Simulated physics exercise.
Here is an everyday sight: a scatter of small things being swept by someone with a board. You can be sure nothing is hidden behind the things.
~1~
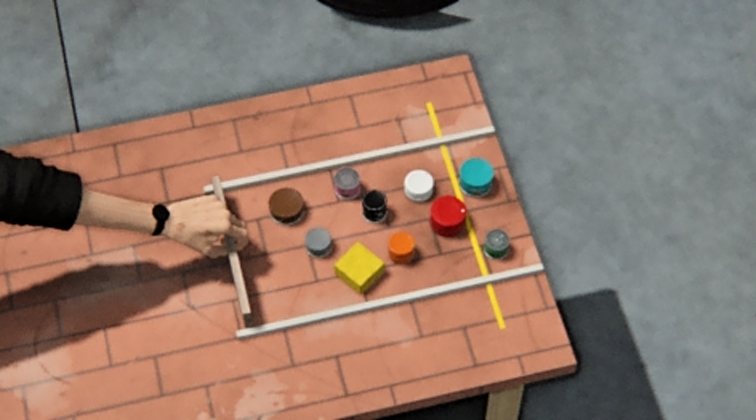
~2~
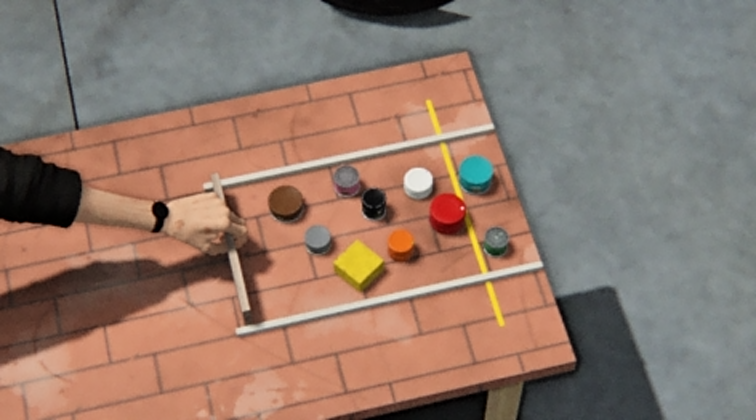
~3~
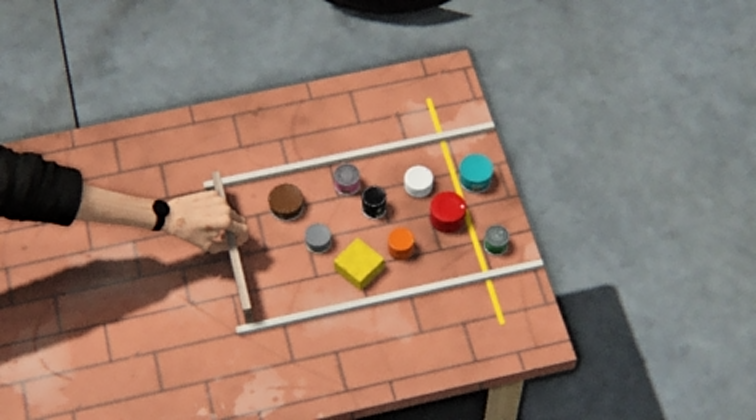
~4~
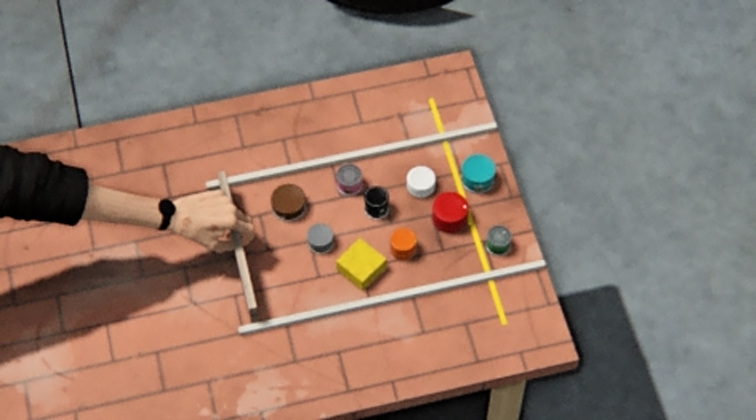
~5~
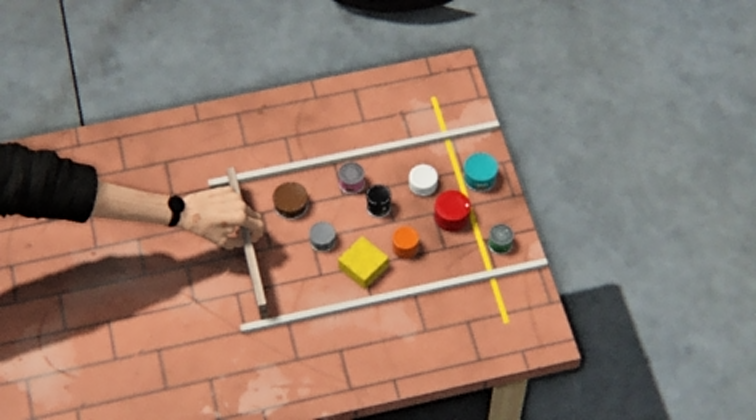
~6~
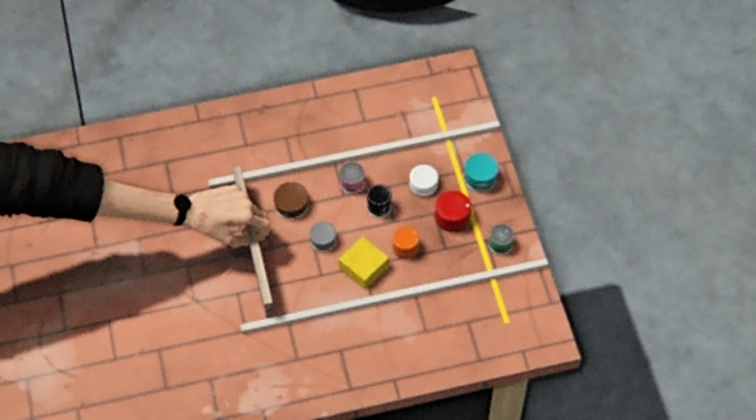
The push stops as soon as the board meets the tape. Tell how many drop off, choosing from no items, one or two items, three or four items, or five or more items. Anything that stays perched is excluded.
All but one or two remain.
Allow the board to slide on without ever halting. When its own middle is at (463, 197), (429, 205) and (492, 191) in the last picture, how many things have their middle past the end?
That makes 1, 0, 5.
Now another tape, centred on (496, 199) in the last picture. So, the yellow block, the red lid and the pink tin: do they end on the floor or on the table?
The yellow block? It is safe. The red lid? It does not stay. The pink tin? It is safe.
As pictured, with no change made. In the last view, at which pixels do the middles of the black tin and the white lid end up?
In the last view, the middles sit near (479, 190) and near (506, 169).
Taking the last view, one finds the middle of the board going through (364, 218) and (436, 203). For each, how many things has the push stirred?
I make it 6 at the first spot and 9 at the other.
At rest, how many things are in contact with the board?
I count 5 of them.
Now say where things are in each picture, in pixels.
In the first picture, turquoise tin (476, 178); green pot (497, 245); red lid (448, 217); board (232, 251); tape (464, 210).
In the second picture, green pot (496, 242); grey pot (318, 240).
In the third picture, red lid (448, 212); black tin (374, 203).
In the fourth picture, turquoise tin (478, 174); orange lid (404, 244).
In the fifth picture, green pot (501, 239); brown pot (291, 201).
In the sixth picture, turquoise tin (481, 173); green pot (501, 239); red lid (453, 211); board (253, 242); tape (469, 205).
A little later, none off yet; turquoise tin at rest near (481, 173); green pot at rest near (501, 239); red lid at rest near (453, 211).
Next, none off yet; turquoise tin shifted a little near (498, 170); green pot at rest near (501, 239); red lid shifted a little near (470, 202).
When it is over, the number that fall off is one or two; down, turquoise tin.
